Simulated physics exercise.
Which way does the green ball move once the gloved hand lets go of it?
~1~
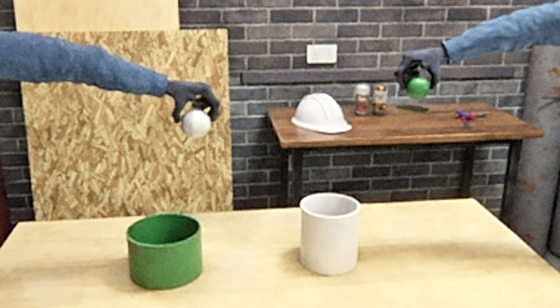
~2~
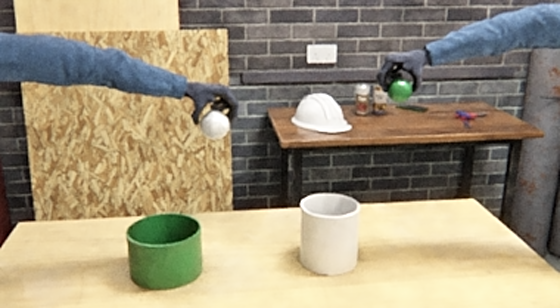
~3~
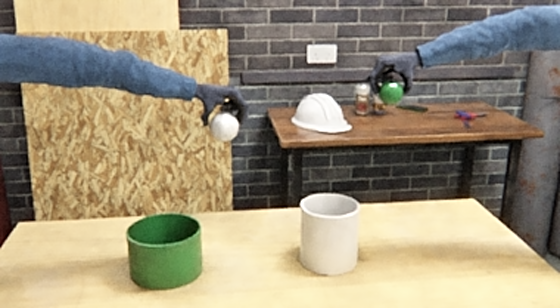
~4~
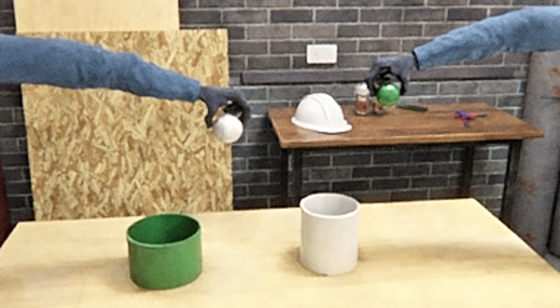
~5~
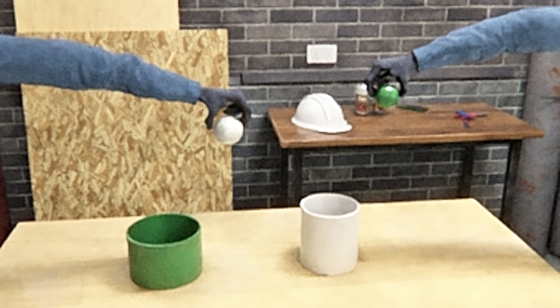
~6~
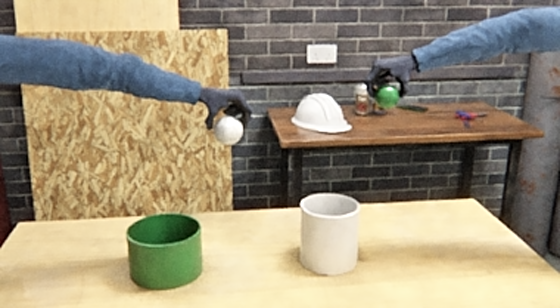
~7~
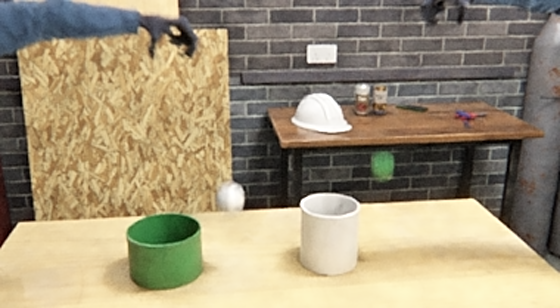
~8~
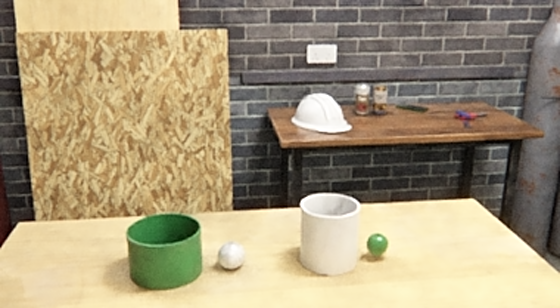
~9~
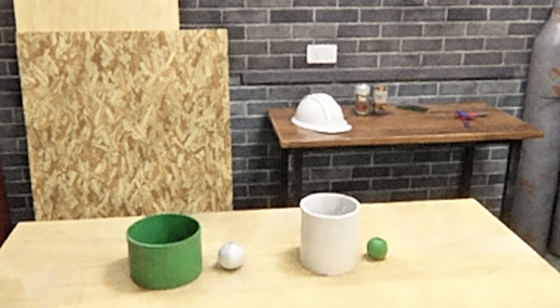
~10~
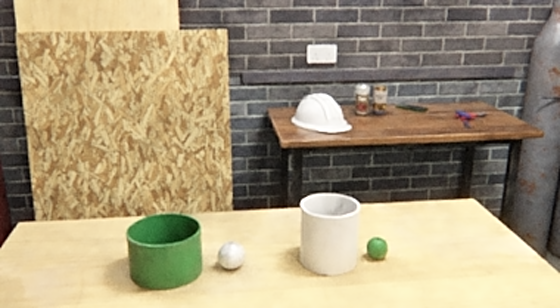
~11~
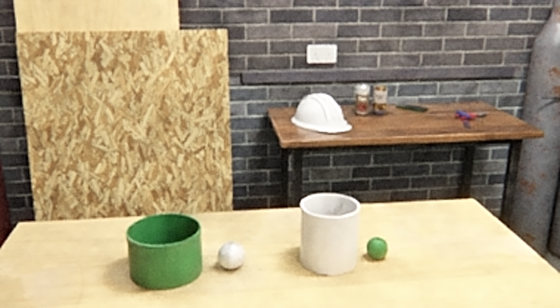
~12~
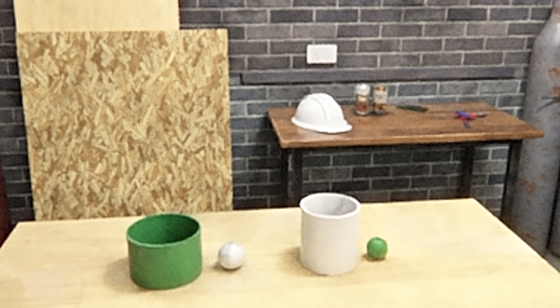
The green ball moves down, ending up on the table beside the white pot.
